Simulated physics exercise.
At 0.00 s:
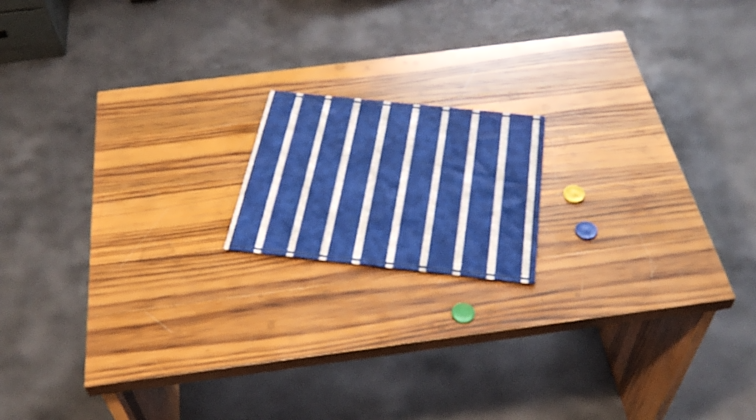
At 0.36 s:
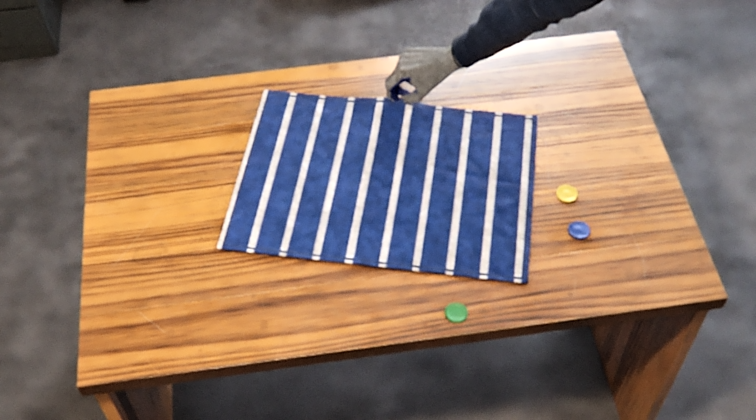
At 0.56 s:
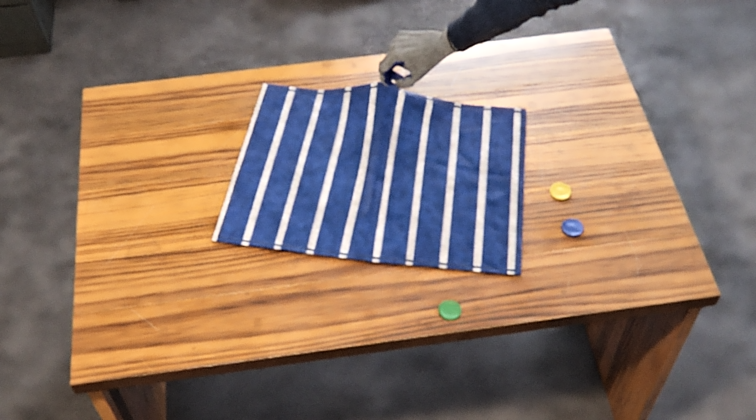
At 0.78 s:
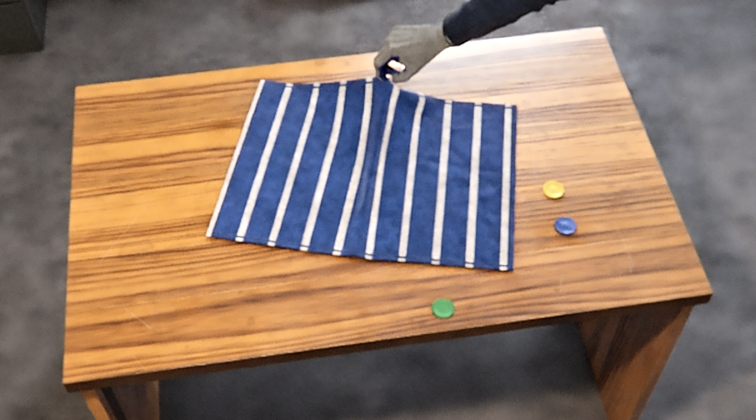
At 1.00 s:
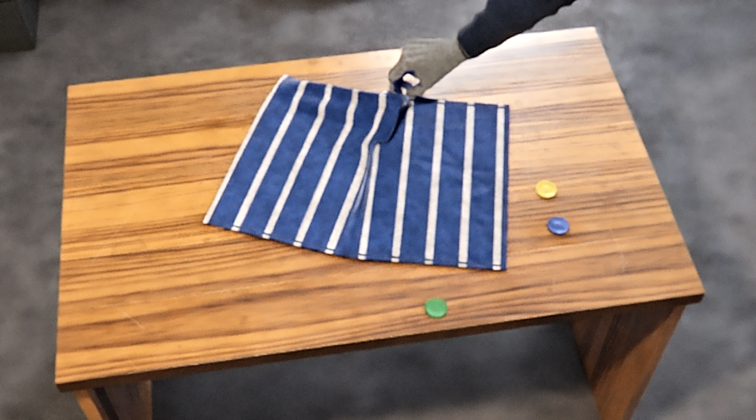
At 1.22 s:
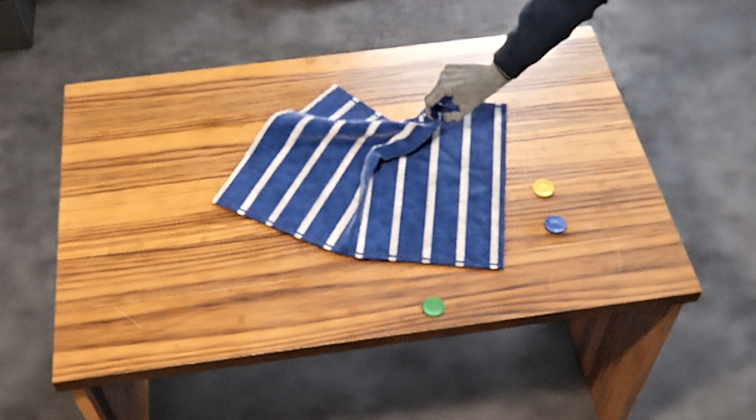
A gloved hand reached in and pinched the far edge of a blue-and-white striped cloth on a wooden table, lifted it slightly, then pulled it toward the viewer and right, bunching it into folds.
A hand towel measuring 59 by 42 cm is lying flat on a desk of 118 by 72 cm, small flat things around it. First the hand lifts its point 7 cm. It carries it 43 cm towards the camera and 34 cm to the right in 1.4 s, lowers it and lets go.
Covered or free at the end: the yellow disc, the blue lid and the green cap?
Outcome: Yellow disc: Hidden; blue lid: Hidden; green cap: In view.
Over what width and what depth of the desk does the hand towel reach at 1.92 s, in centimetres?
Seen from above it's around 44 cm wide by some 34 cm deep.
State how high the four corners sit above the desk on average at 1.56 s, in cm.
I'd put their mean height at around 0 cm.
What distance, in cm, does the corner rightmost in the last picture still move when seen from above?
Horizontal travel: Approx. 16 cm.
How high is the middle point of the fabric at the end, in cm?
Looks like close to 2 cm up.
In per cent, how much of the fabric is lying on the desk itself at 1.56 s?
55 %.
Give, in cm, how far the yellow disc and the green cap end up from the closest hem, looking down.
0 cm and 8 cm.
At 1.6 s, 55 % of it is down, spanning 50 by 41 cm, above no small thing.
At 1.9 s, 45 % of it is down, spanning 43 by 35 cm, above blue lid, yellow disc.
At 2.3 s, 45 % of it is down, spanning 43 by 35 cm, above blue lid, yellow disc.
At 2.6 s, 50 % of it is down, spanning 43 by 35 cm, above blue lid, yellow disc.
At 3.6 s, 50 % of it is down, spanning 43 by 35 cm, above blue lid, yellow disc.
